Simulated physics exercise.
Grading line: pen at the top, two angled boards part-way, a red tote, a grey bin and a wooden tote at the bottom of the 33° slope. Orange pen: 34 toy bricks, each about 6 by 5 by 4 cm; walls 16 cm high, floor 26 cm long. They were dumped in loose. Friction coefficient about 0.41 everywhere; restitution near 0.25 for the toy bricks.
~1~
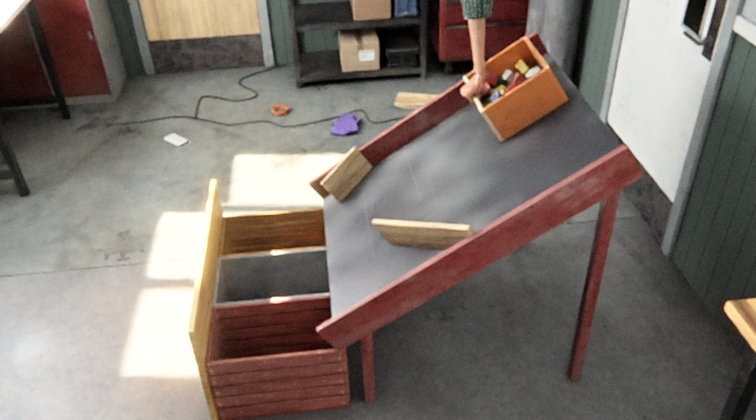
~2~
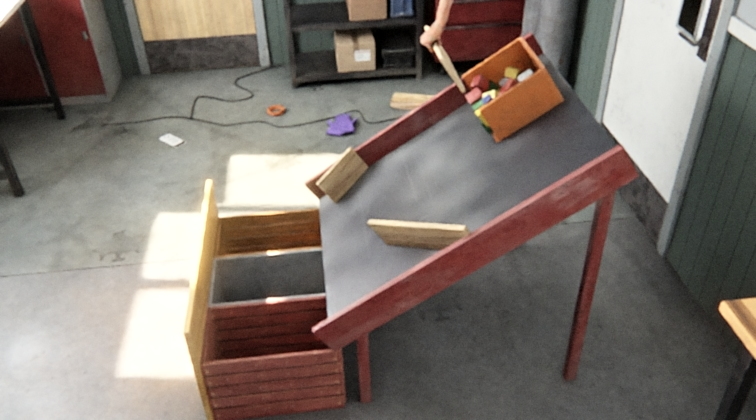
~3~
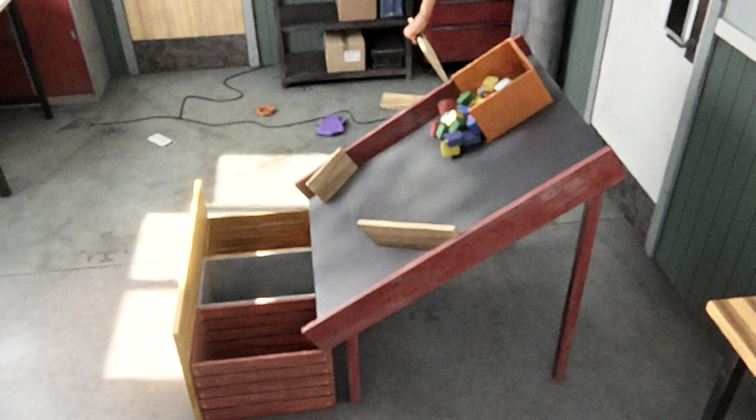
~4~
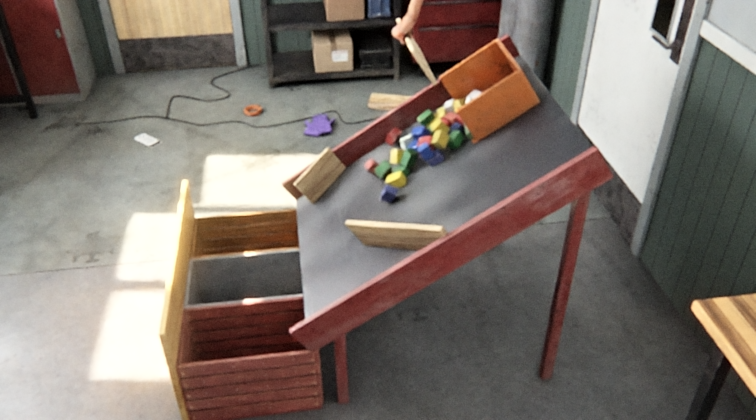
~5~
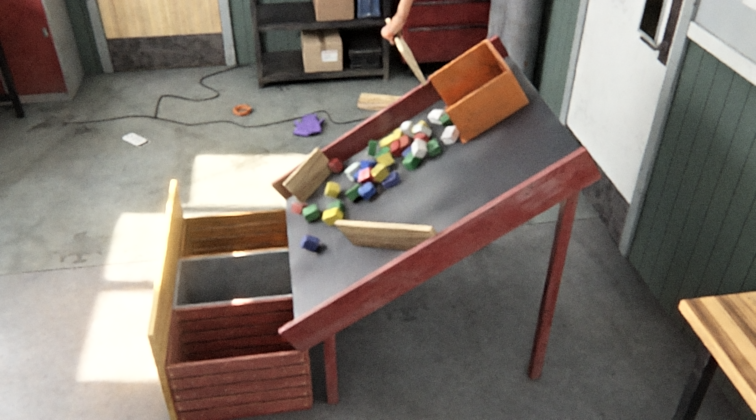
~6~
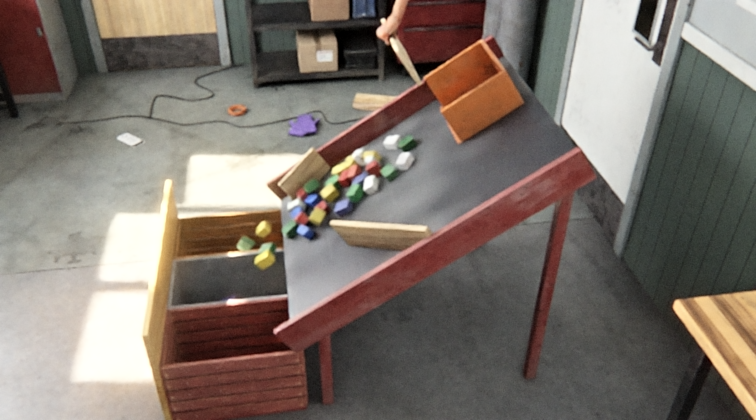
At first, a hand grips the near end of an orange box of colourful blocks atop a dark slope. The hand lifts a wooden slat away, and the blocks tumble out, spreading down-left past an angled board. Finally the box is empty, and a few blocks are beyond the lower edge, above the bins.
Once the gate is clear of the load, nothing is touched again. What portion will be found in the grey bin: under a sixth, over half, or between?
Ending in the grey bin: From a sixth to a half of them.
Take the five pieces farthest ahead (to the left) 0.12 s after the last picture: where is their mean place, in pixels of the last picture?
At about (212, 295).
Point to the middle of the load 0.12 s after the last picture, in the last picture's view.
Near (295, 214).
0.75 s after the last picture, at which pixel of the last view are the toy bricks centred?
Near (212, 298).
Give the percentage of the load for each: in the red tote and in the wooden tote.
Roughly 0 and 60 per cent.
Then, 0.12 s after the last picture, 4 in the grey bin, 4 in the wooden tote, 21 on the slope and 5 in the air.
Then, 0.27 s after the last picture, 9 in the grey bin, 9 in the wooden tote, 9 on the slope and 7 in the air.
Then, 0.48 s after the last picture, 13 in the grey bin, 19 in the wooden tote and 2 in the air.
Outcome (0.75 s after the last picture), 13 in the grey bin and 21 in the wooden tote. Asked share, 13 of 34, 38 per cent.
